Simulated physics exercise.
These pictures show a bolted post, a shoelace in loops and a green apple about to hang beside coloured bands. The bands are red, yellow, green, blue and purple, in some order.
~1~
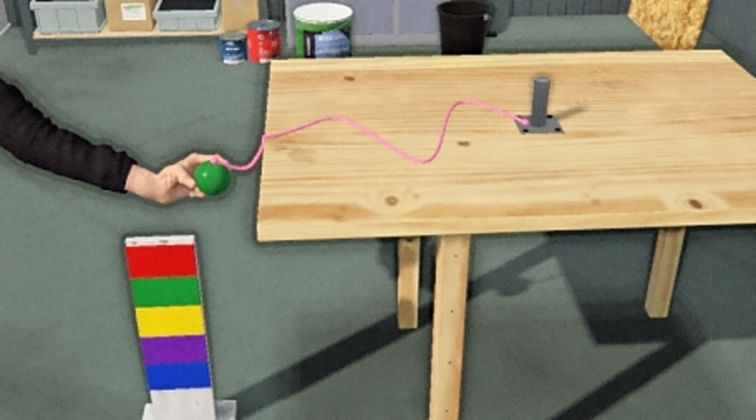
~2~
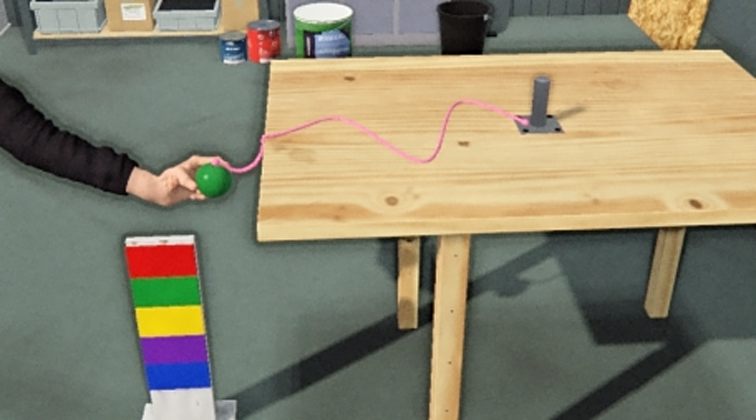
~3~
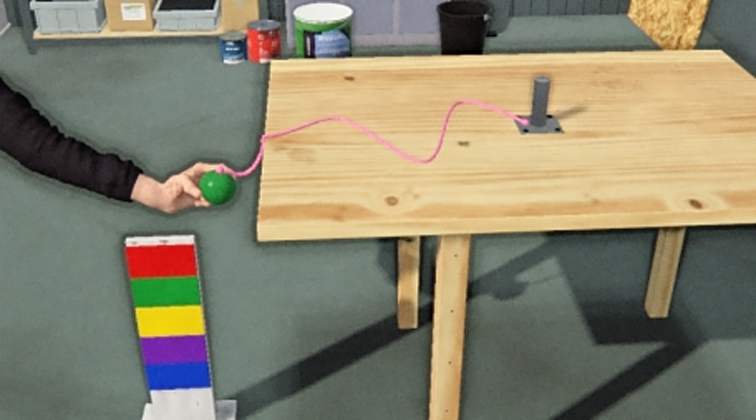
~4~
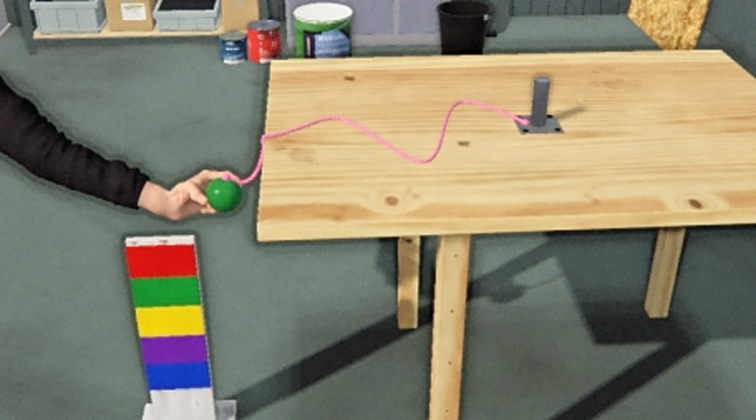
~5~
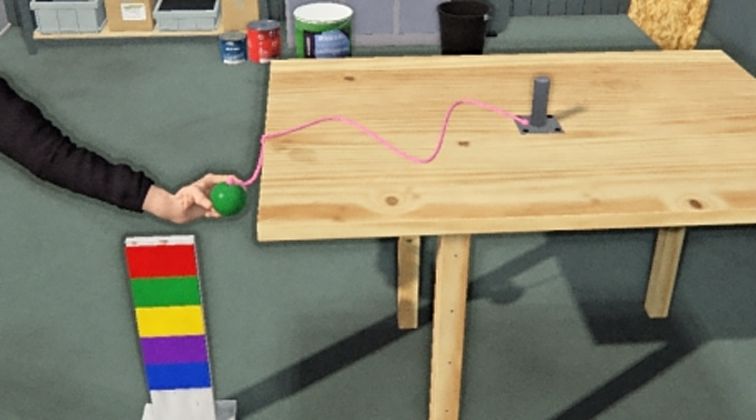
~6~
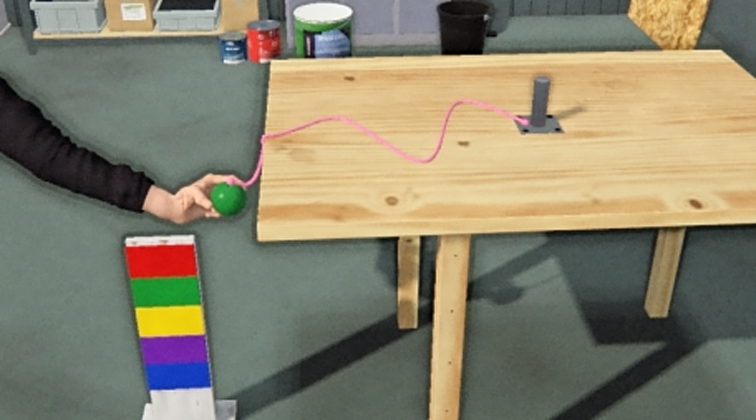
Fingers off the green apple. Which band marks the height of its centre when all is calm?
The blue one.
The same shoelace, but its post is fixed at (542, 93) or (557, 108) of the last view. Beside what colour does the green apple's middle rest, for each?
Taking them in turn: Purple; purple.
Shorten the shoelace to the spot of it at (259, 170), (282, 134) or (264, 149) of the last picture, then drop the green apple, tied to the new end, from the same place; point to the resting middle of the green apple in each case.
The places are (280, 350), (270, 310) and (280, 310).
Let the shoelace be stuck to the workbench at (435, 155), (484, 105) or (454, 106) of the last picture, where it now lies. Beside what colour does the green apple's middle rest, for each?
In that order: Green; purple; purple.
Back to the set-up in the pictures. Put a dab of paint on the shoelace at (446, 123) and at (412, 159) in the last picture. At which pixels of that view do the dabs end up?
Near (383, 129) and (277, 132).
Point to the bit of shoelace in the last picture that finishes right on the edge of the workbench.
At (403, 155), roughly.
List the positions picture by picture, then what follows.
In the first picture, green apple (213, 178); red (162, 263); green (166, 293); yellow (170, 322); purple (174, 350); blue (178, 377).
In the second picture, green apple (214, 180); shoelace through (493, 109) (446, 121) (424, 162) (364, 130) (294, 130).
In the third picture, green apple (218, 187).
In the fourth picture, green apple (224, 195); shoelace through (493, 109) (446, 121) (424, 162) (364, 130) (294, 130).
In the fifth picture, green apple (229, 199).
In the sixth picture, green apple (229, 199); shoelace through (493, 109) (446, 121) (424, 162) (364, 130) (294, 130).
Early on, apple near (254, 364); level with blue.
Midway, apple near (293, 352); level with blue.
Finally, apple near (281, 360); level with blue. The shoelace holds its middle at blue.
